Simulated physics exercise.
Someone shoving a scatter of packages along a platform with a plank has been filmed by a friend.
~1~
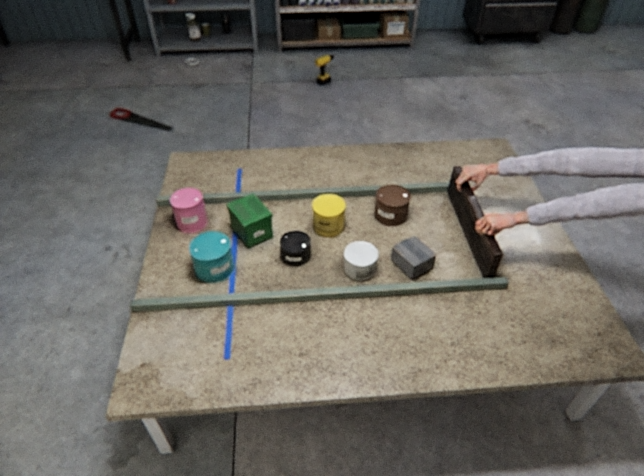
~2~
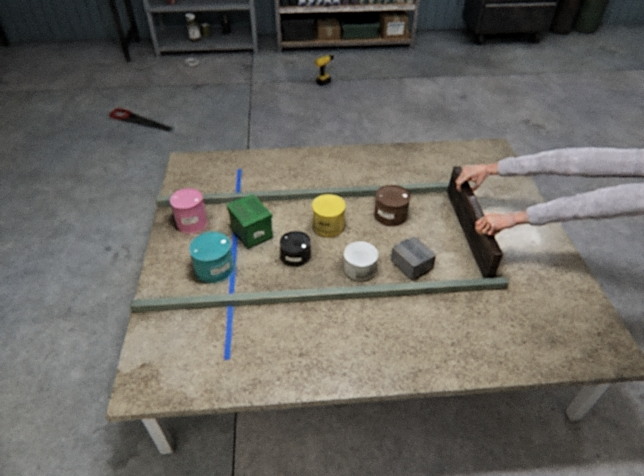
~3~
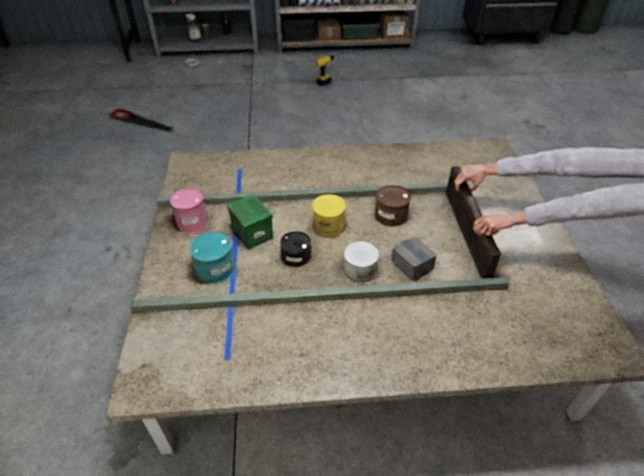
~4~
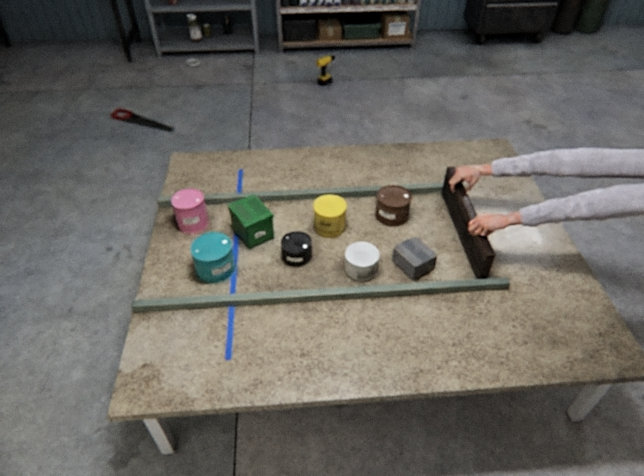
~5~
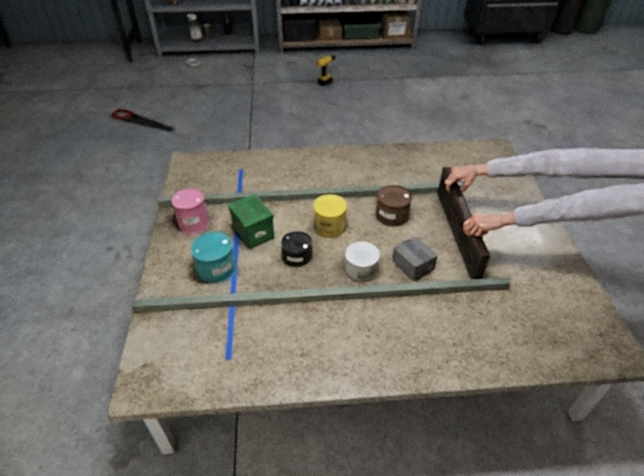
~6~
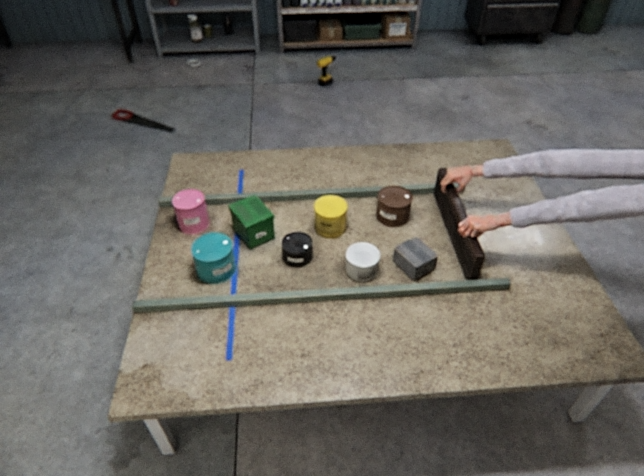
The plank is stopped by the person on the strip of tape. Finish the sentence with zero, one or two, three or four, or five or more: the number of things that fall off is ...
The number of things that fall off is zero.
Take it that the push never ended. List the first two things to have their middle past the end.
Order: Turquoise canister before pink canister.
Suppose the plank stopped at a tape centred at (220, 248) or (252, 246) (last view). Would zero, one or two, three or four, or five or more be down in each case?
First tape: Just one or two; second tape: Not one.
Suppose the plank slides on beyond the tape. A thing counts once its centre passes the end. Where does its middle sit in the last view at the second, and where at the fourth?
Pixels, in order: Around (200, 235), around (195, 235).
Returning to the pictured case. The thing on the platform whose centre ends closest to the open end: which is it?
That's the pink canister.
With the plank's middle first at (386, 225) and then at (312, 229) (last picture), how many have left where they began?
I make it 3 at the first spot and 6 at the other.
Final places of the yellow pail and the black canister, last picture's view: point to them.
The yellow pail stops around (203, 231); the black canister around (189, 256).
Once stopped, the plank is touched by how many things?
The number is 2.
Soon after, none off yet; pink canister at rest near (191, 212); turquoise canister at rest near (214, 258); green tote at rest near (253, 222).
After that, none off yet; pink canister at rest near (191, 212); turquoise canister at rest near (214, 258); green tote moving near (249, 223).
And then, none off yet; pink canister displaced a little near (179, 209); turquoise canister displaced a little near (197, 260); green tote displaced about its own width near (198, 226).
In the end, the number that fall off is zero.
